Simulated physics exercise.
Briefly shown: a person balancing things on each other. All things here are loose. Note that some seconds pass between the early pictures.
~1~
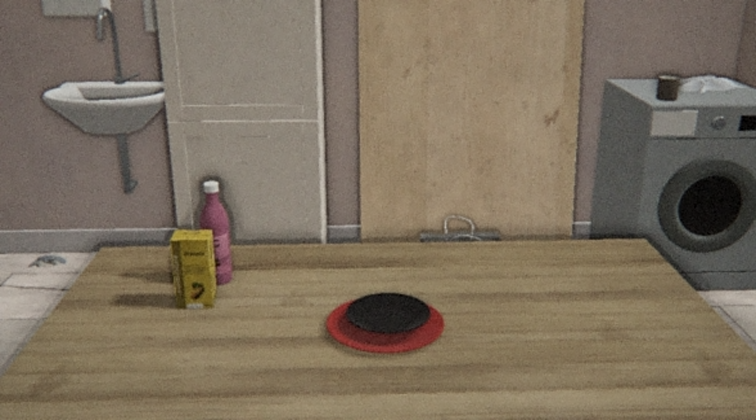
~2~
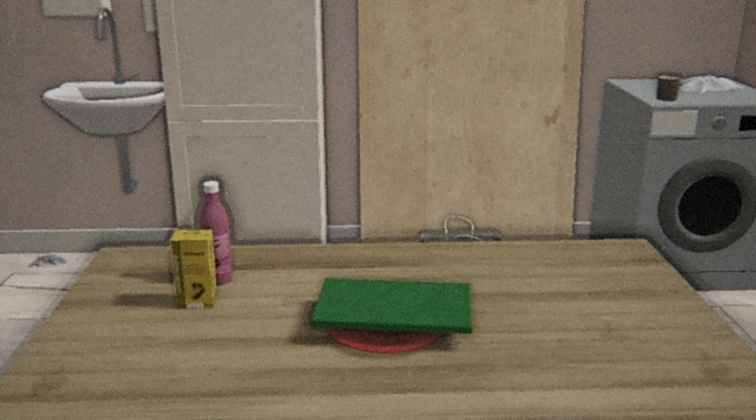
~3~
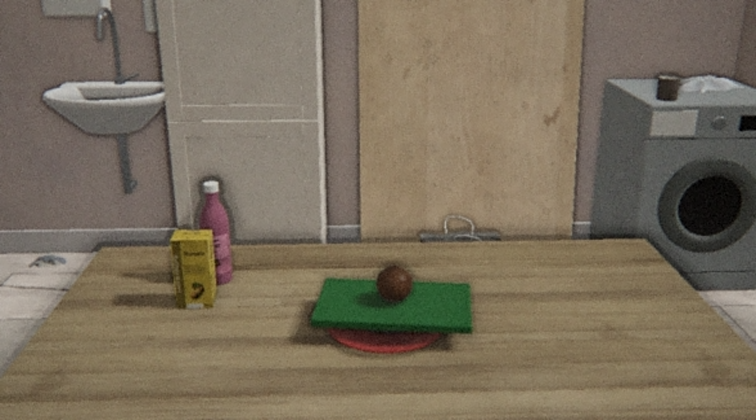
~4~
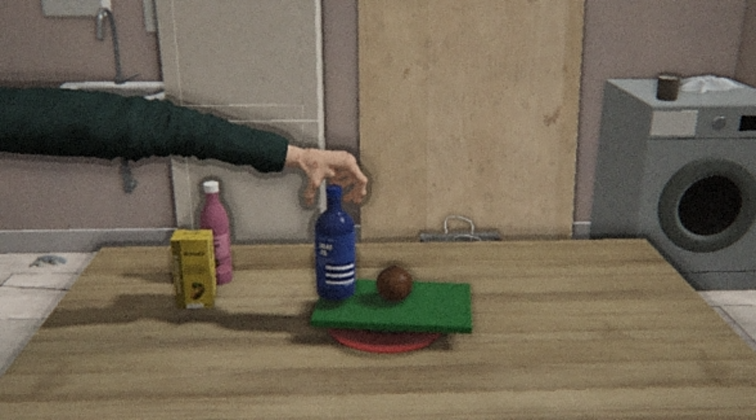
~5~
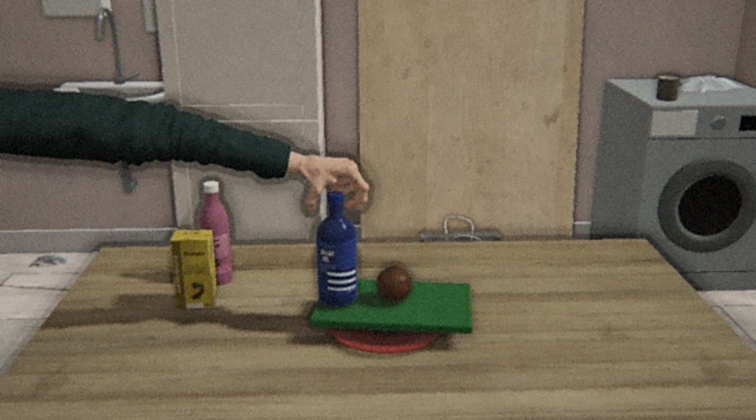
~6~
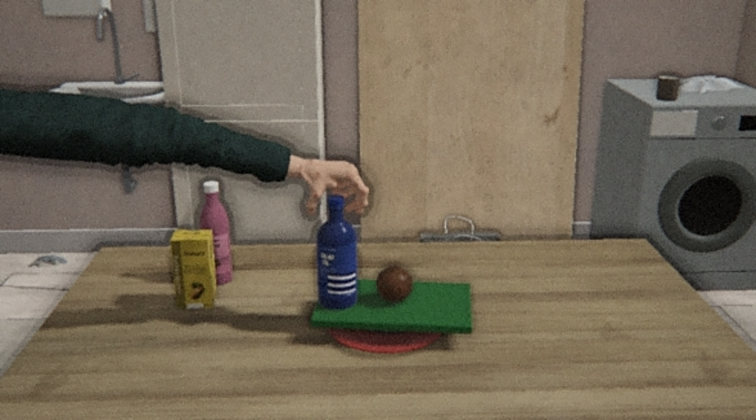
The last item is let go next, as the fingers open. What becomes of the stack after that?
The pile will stay secure.
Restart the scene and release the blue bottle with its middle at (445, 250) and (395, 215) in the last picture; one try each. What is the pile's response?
The pile remains stable in the first case, then in the second case it tips over.
Then, 0.20 s after the last picture, nothing has stirred.
Then, 0.40 s after the last picture, blue bottle resting near (336, 251).
At rest, all 7 in place. Seen from the same camera at the end, blue bottle near (336, 251). The pile holds.
